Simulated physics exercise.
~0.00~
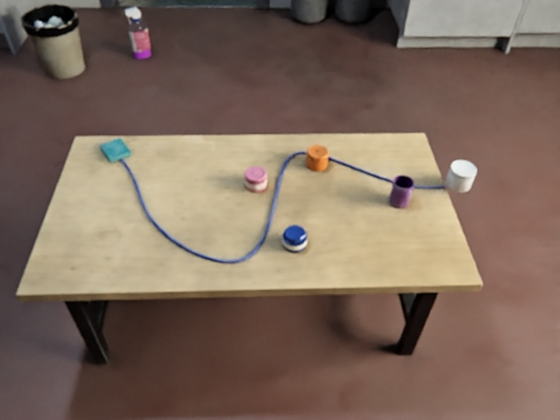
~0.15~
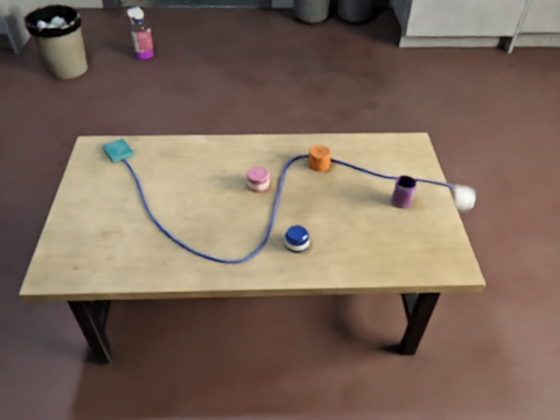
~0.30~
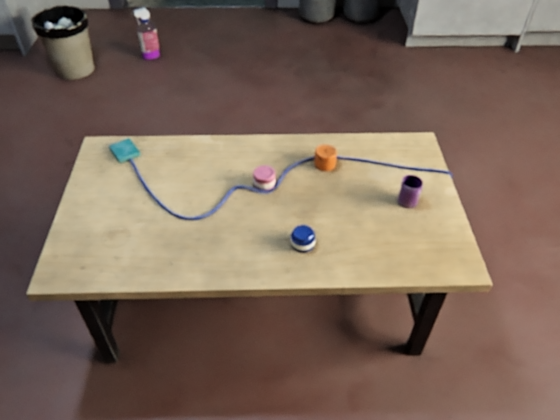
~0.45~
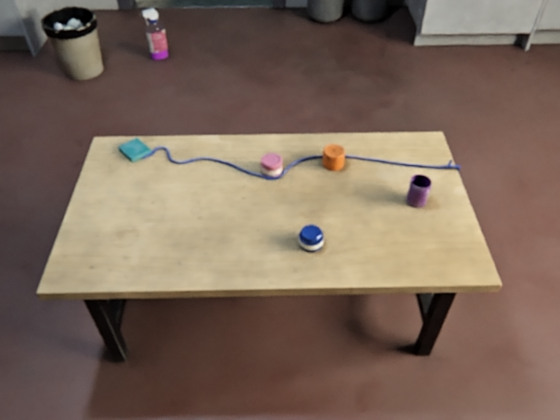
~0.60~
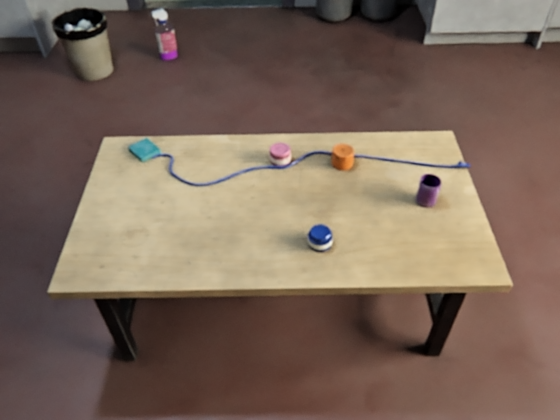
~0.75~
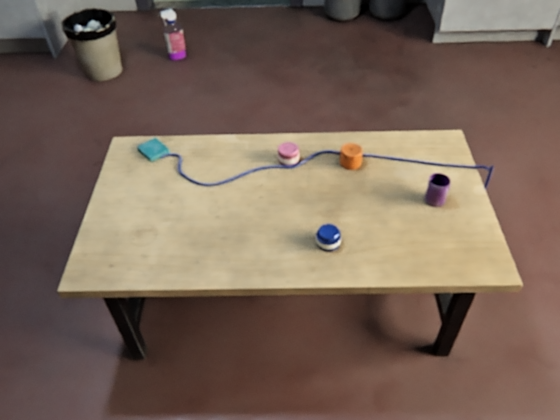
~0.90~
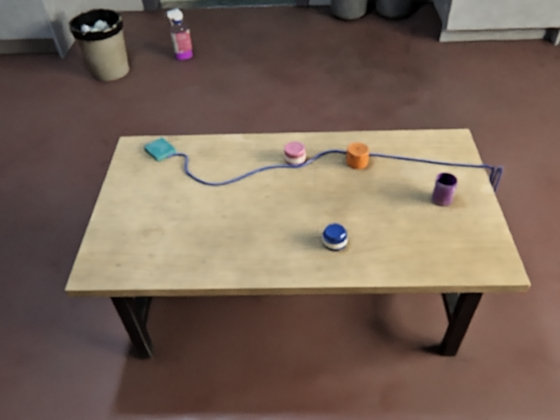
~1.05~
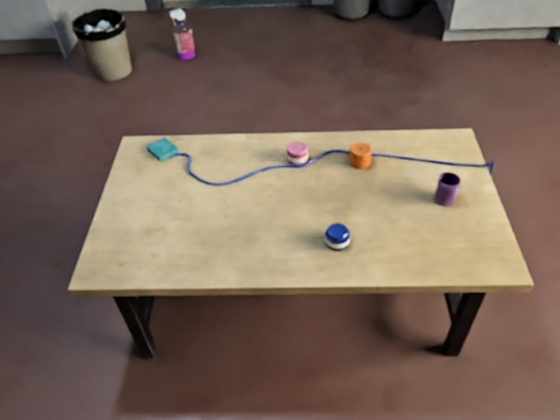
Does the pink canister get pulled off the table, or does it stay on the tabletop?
It stays on the tabletop. The cable drags it a moderate distance toward the back edge, and it ends there still standing.
